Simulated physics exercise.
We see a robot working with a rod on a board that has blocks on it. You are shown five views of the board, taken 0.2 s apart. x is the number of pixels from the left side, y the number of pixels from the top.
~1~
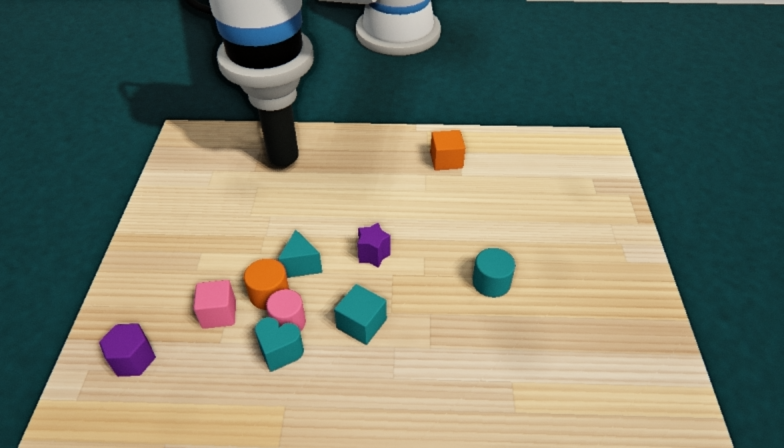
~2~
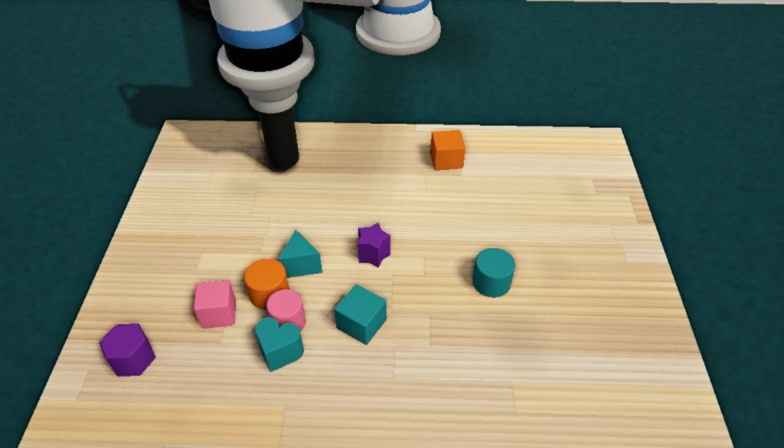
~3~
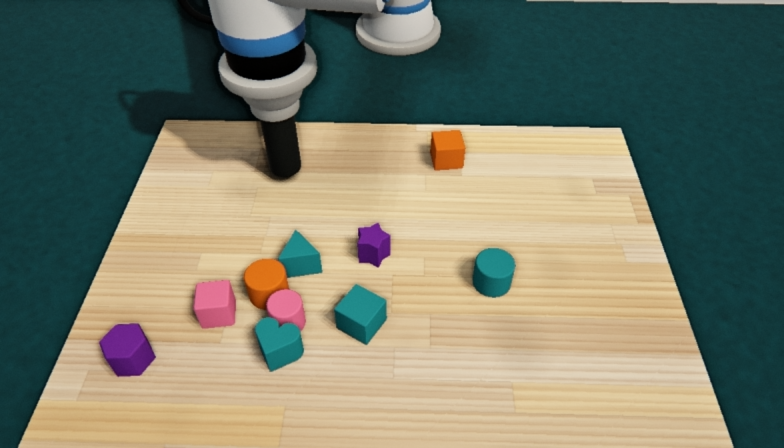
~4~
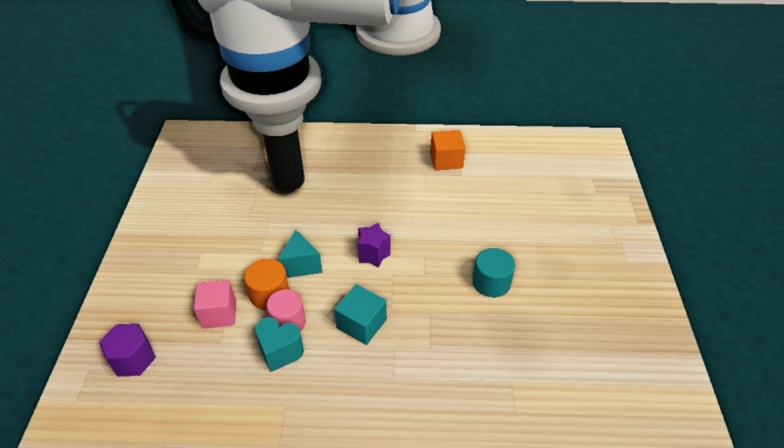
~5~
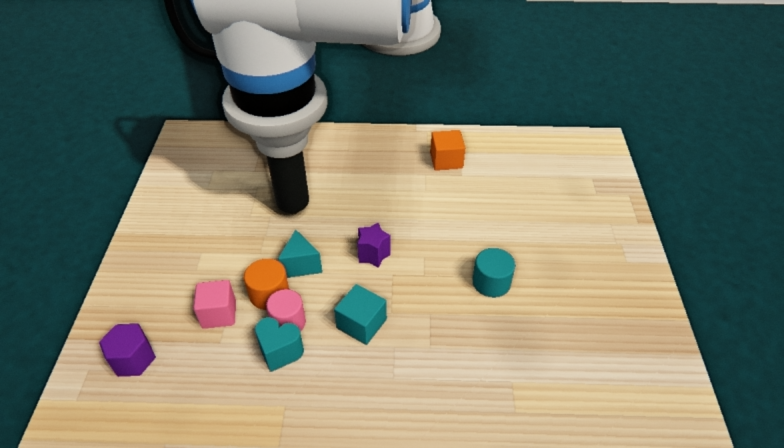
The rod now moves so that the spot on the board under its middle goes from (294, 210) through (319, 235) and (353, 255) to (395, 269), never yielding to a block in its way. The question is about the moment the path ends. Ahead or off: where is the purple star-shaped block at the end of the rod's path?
When the path ends, it will sit ahead of the rod.
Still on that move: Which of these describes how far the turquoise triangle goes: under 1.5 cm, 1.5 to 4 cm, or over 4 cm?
Less than 1.5 cm.
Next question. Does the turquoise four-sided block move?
My answer is no.
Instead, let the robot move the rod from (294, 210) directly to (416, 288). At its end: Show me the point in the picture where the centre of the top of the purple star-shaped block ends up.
About (449, 264).
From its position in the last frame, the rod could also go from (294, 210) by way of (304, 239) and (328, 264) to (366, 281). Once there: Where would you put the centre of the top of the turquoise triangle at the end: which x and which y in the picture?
It is at (309, 278).
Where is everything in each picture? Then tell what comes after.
In the first picture, tip of the rod (284, 157), middles of tops, turquoise triangle (298, 246), turquoise four-sided block (360, 304), purple star-shaped block (372, 234).
In the second picture, rod (284, 160), nothing pushed.
In the third picture, rod (286, 168), nothing pushed.
In the fourth picture, rod (289, 182), nothing pushed.
In the fifth picture, rod (293, 203), turquoise triangle (298, 246), turquoise four-sided block (360, 304), purple star-shaped block (372, 234).
What follows on the original path. One third of the way, rod (318, 227); nothing pushed yet.
Two thirds of the way, rod (353, 247); purple star-shaped block (384, 236).
At the end, rod (395, 262); turquoise triangle unmoved; turquoise four-sided block unmoved; purple star-shaped block (425, 241), turned 20° anticlockwise.
